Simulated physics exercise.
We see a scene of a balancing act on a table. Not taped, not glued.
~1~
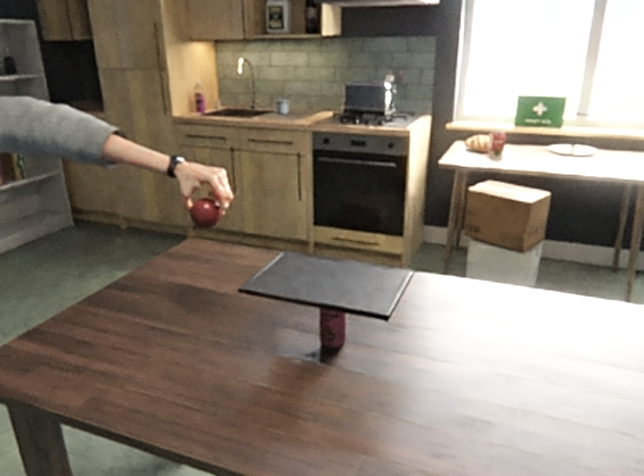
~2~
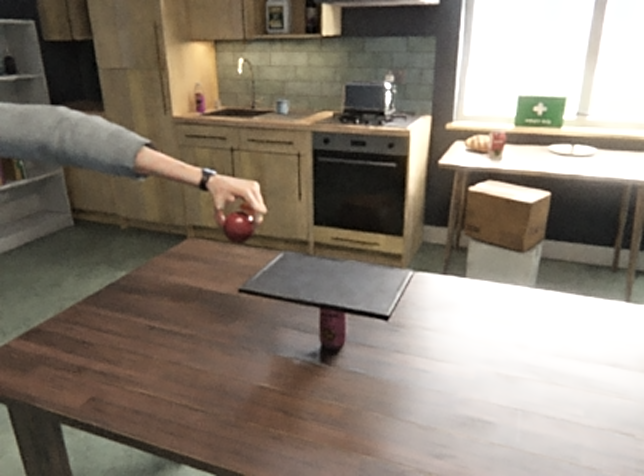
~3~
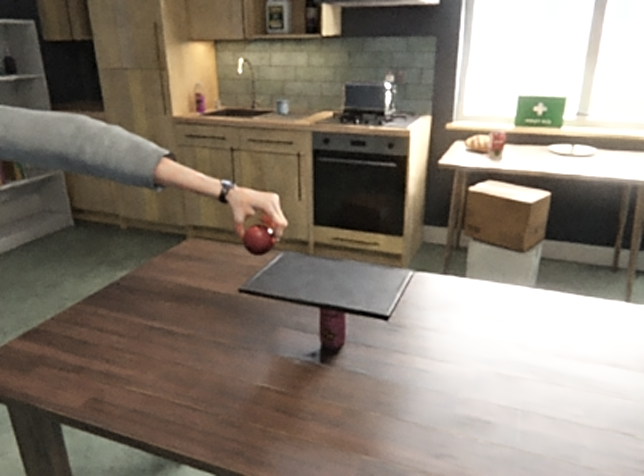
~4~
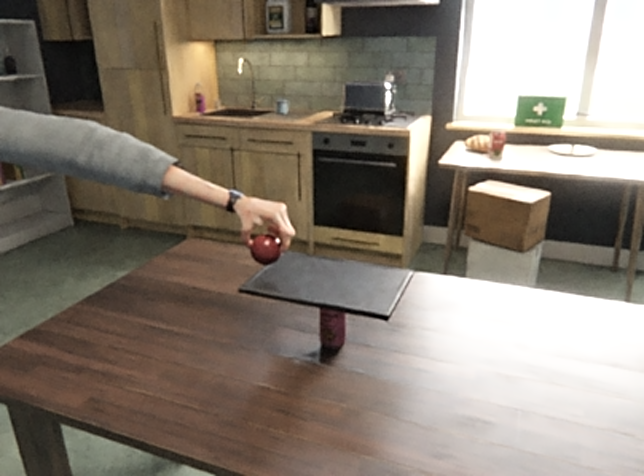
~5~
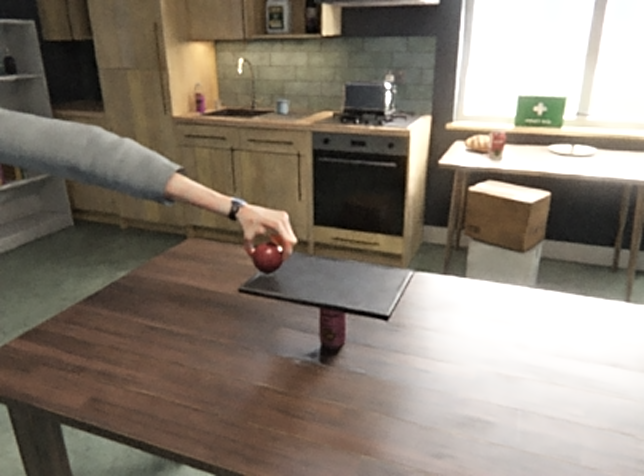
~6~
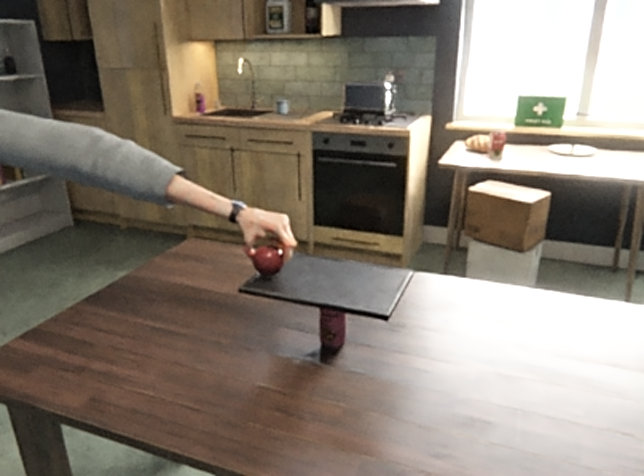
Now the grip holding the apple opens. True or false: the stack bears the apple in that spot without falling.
False.
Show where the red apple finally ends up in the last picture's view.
The object finishes somewhere near (243, 324).
Then, 0.40 s later than the last frame, red apple now fallen; black lid tilted by 43°.
Then, 0.60 s later than the last frame, black lid tilted by 53°; pink can tilted by 4°.
Then, 0.80 s later than the last frame, black lid now fallen; pink can on its side.
When it is over, fallen, black lid, pink can and red apple. End places, in pixels of the last picture, red apple near (243, 324). The stack gives way.
